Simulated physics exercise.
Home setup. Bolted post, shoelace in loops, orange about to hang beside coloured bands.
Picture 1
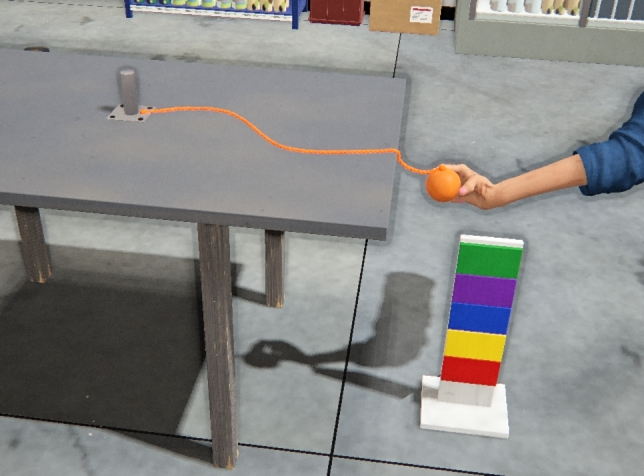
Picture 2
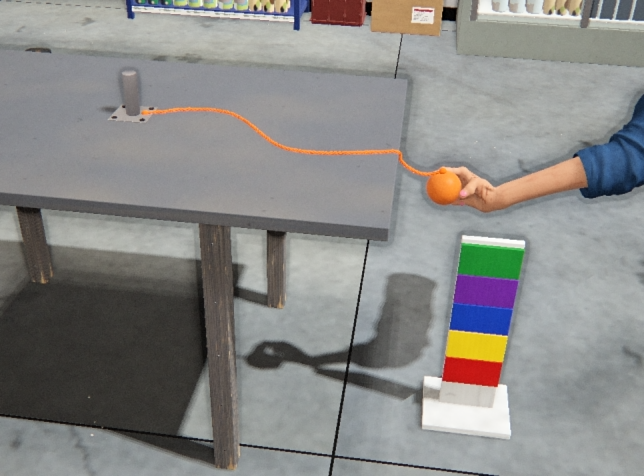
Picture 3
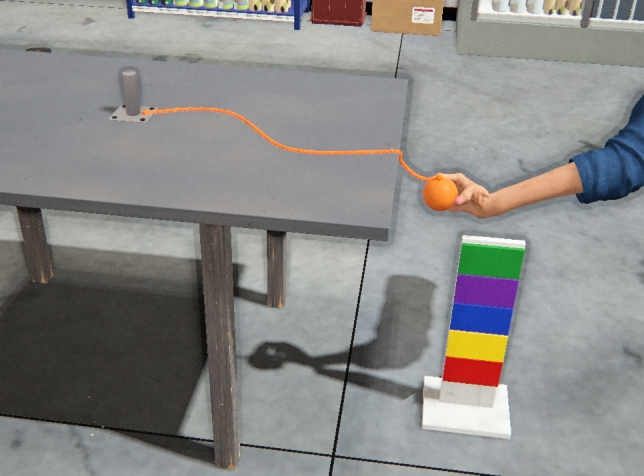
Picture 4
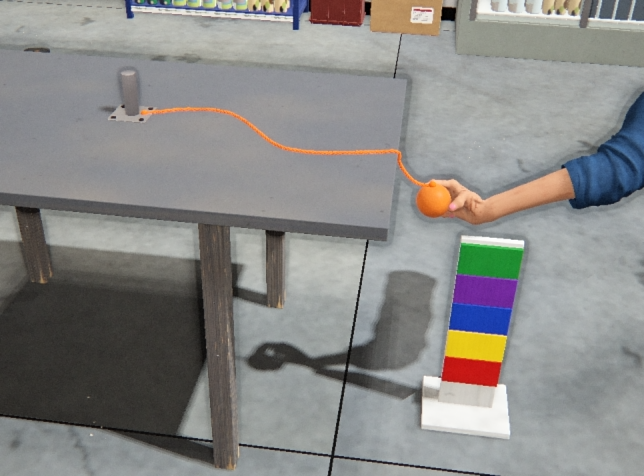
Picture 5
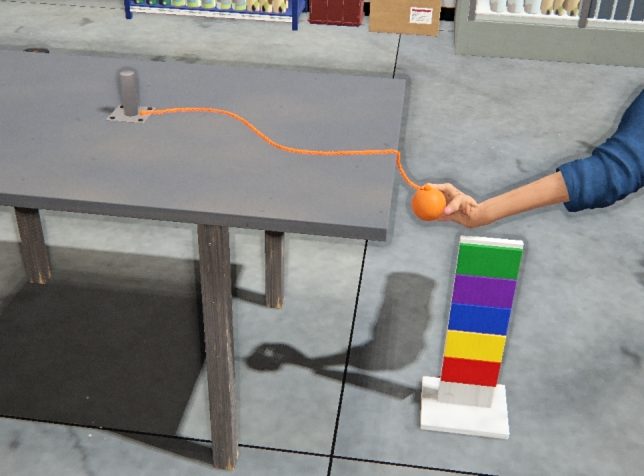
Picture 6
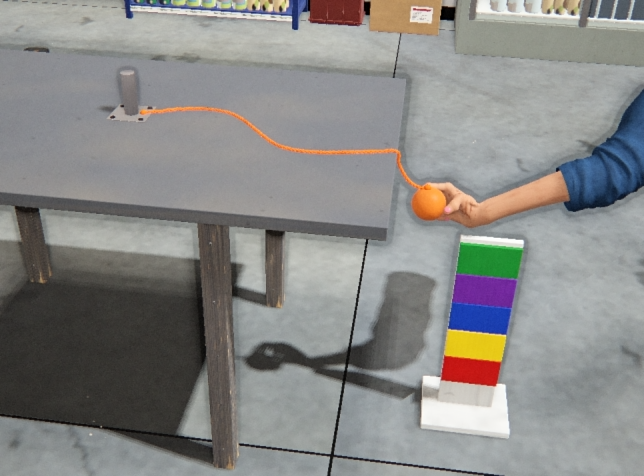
At the start, a hand at the right holds an orange ball just past a gray table's edge, tied by a slack orange cord to a small post, near a stand of coloured bands. The hand slowly lowers the ball slightly down and left, then stays nearly still while the cord barely shifts.
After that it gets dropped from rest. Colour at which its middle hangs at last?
The green one.
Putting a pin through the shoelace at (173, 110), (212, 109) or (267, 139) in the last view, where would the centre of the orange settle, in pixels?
Per try (px, approx.): (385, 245); (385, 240); (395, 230).
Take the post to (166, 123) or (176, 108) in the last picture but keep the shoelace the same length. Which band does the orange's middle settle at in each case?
Try one - purple; try two - purple.
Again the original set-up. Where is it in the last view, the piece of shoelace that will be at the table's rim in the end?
(357, 152), give or take.
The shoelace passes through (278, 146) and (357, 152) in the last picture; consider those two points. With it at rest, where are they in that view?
First near (319, 137), second near (396, 150).
Soon after, orange near (366, 239); level with green.
Then, orange near (393, 250); level with green.
At rest, orange near (384, 248); level with green. Its middle rests at the green band.
